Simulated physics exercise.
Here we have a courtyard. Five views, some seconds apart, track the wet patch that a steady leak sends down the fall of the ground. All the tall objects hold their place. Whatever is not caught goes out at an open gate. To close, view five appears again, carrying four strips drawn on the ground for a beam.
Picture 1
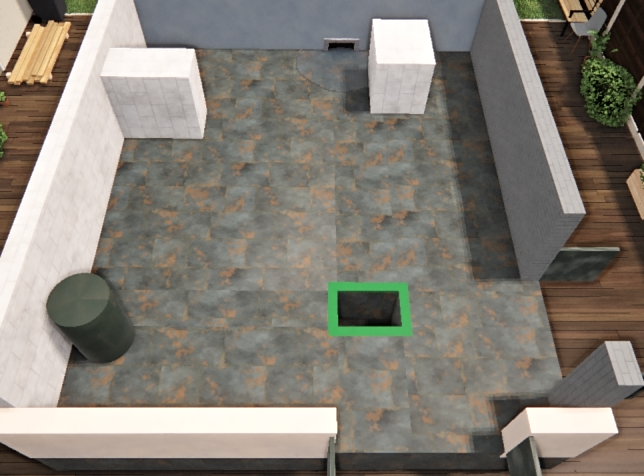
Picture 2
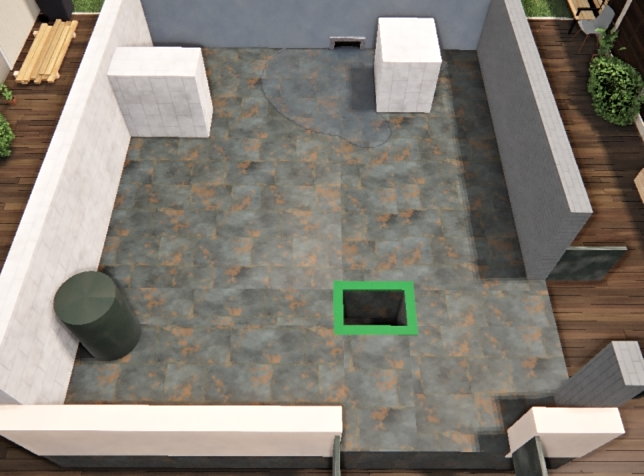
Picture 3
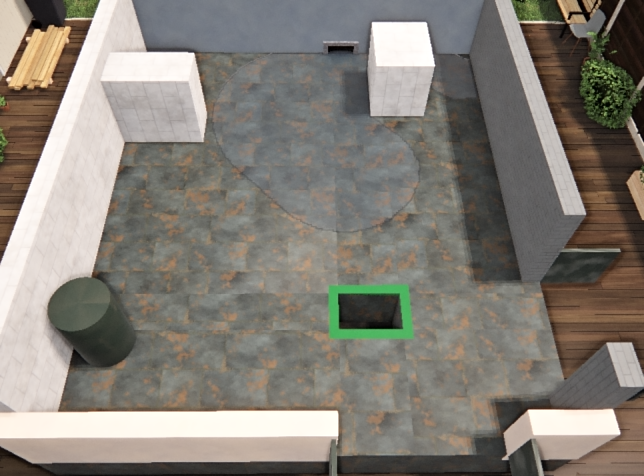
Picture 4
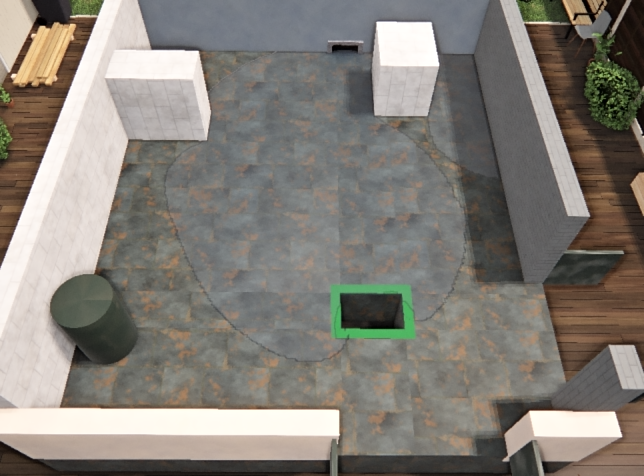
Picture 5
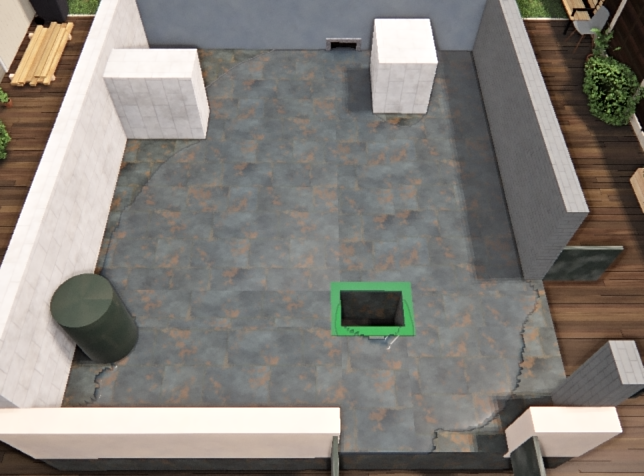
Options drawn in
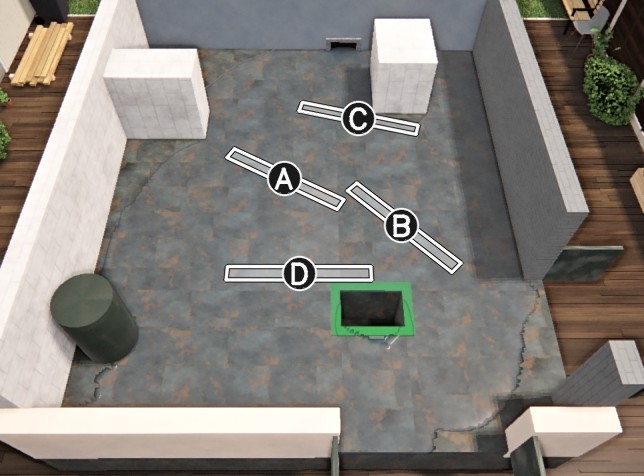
To begin with, a thin sheet of water shows beside the opening in the far wall of a tiled courtyard. It spreads toward the near side in a widening curve between the white blocks, then reaches the green-framed drain and covers most of the floor, passing around the dark green cylinder.
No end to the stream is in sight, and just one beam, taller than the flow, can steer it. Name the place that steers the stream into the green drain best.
Use position A.
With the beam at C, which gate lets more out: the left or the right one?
The left one.
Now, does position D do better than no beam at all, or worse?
Position D is worse.
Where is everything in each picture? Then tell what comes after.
The first frame shows outfall at (341, 45); green drain at (369, 309); open gate at (417, 431); open gate at (533, 333); front seen at (299, 68), 3 % of the ground wet; green drain still dry.
The second frame shows front seen at (358, 139), 11 % of the ground wet; green drain still dry.
The third frame shows front seen at (339, 223), 27 % of the ground wet; green drain still dry.
The fourth frame shows front seen at (320, 350), 50 % of the ground wet; green drain taking water.
The fifth frame shows front seen at (127, 372), 77 % of the ground wet; green drain taking water.
On the marked copy, A from (230, 153) to (340, 204); B from (352, 186) to (456, 267); C from (300, 106) to (417, 129); D from (226, 273) to (371, 273).
With A, about 17 % of the stream goes into the green drain, about 83 % out by the gates.
With B, about 11 % of the stream goes into the green drain, about 88 % out by the gates.
With C, about 10 % of the stream goes into the green drain, about 89 % out by the gates.
With D, about 5 % of the stream goes into the green drain, about 94 % out by the gates.
